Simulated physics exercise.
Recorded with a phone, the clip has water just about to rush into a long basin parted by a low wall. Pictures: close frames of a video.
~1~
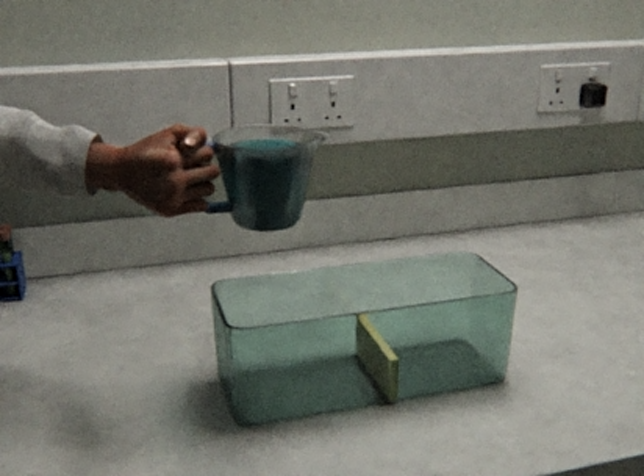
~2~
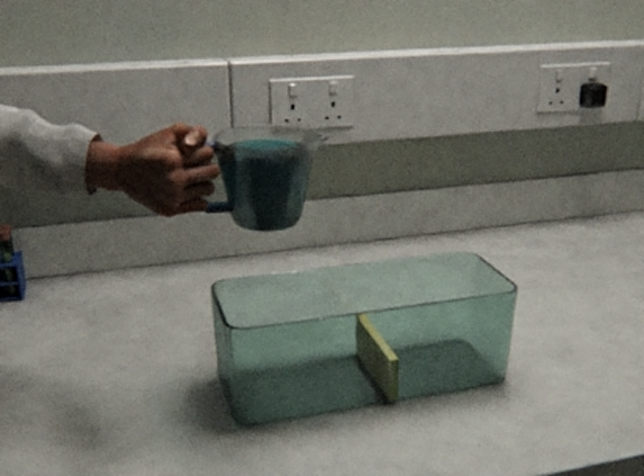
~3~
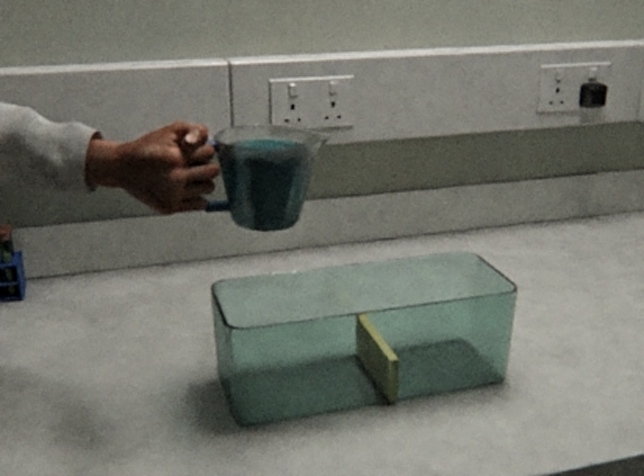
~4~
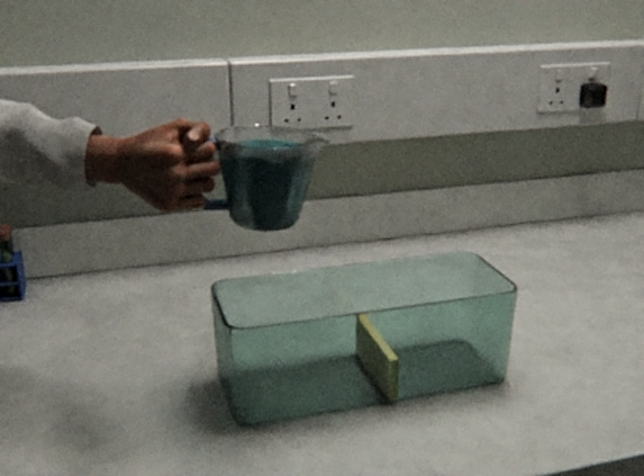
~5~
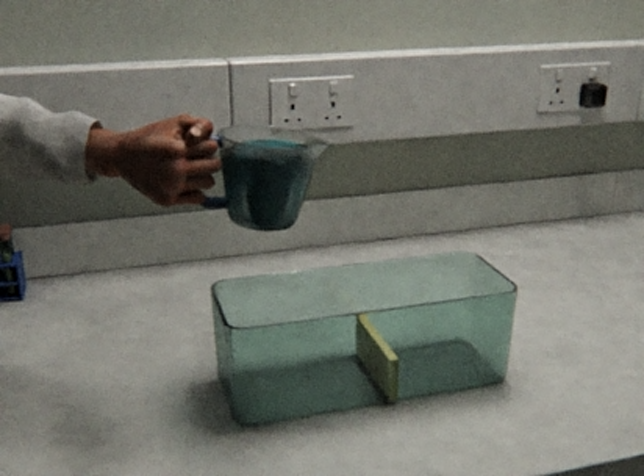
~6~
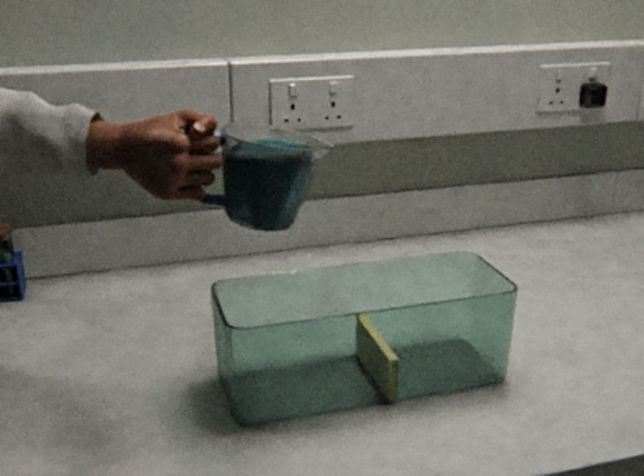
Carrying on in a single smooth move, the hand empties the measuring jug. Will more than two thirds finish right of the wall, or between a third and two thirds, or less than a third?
Right of the wall there will be between a third and two thirds.
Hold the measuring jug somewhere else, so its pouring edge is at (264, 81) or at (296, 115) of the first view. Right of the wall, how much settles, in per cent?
5 % and 5 %.
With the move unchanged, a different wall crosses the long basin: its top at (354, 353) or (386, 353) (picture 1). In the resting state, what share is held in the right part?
With the first placement it is 85 %, with the second 30 %.
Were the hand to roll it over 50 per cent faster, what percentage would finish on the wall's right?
Close to 30 per cent.
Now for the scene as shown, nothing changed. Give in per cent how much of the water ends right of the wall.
45 in a hundred.
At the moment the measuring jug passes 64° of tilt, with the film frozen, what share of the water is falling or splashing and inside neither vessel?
I'd put it at roughly 25 percent of it.
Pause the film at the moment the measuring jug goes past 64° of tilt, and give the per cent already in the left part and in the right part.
The left part gets 0 percent; the right part gets 5 percent.
A moment on, the measuring jug is tipped part way and 70 per cent is still to pour, 2 is left of the wall and 5 right of it.
Next, the measuring jug is tipped on its side and 17 per cent is still to pour, 24 is left of the wall and 40 right of it.
Then the measuring jug is tipped on its side and 1 per cent is still to pour, 53 is left of the wall and 44 right of it.
Later the measuring jug is tipped on its side and 0 per cent is still to pour, 54 is left of the wall and 45 right of it.
In the end 54 per cent lies left of the wall, 45 right of it and 1 outside.
